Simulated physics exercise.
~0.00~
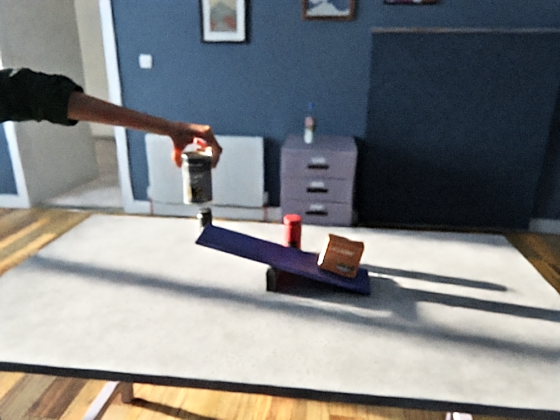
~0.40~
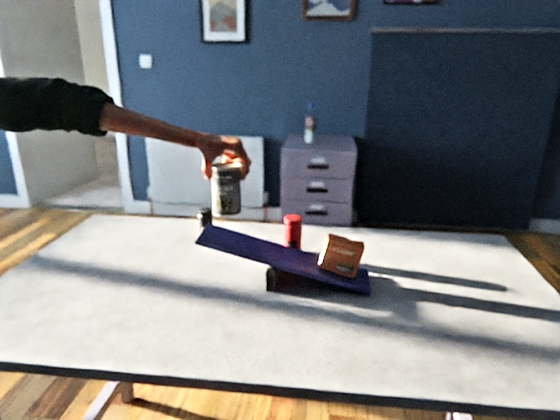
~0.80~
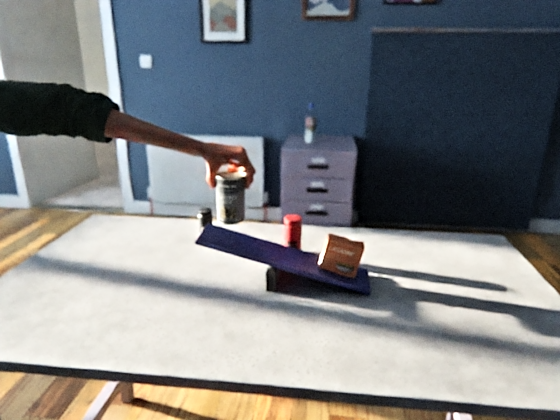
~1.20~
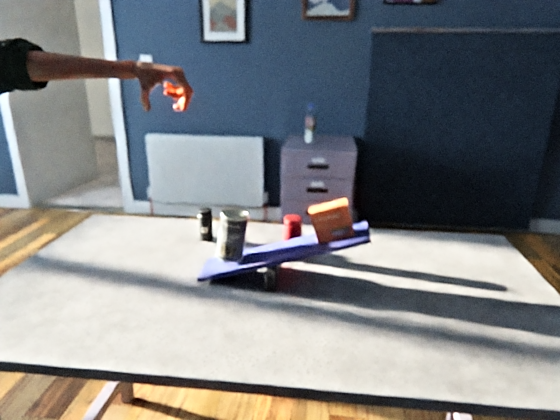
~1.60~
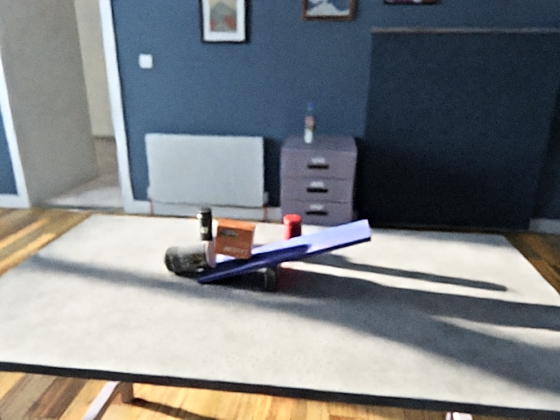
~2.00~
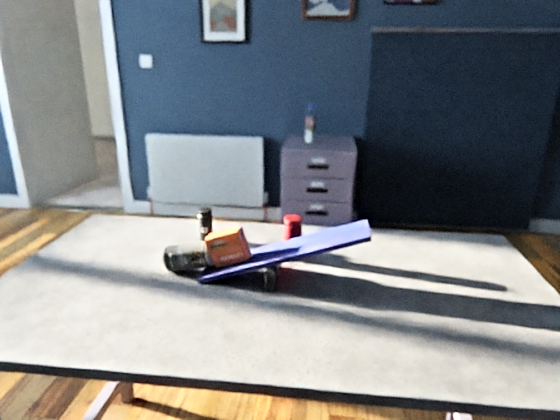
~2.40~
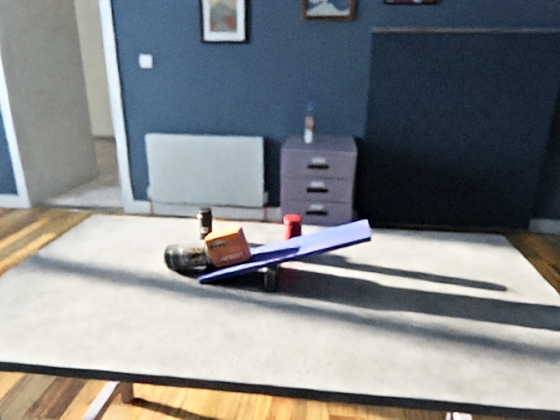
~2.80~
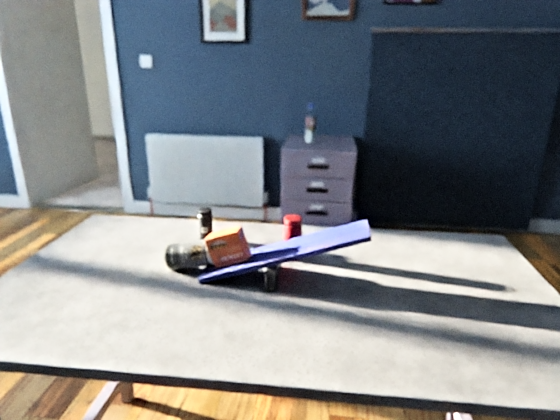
On a sunlit table, a hand releasing a grey tin onto a raised plank, tipping it and leaving tin and orange packet toppled left.
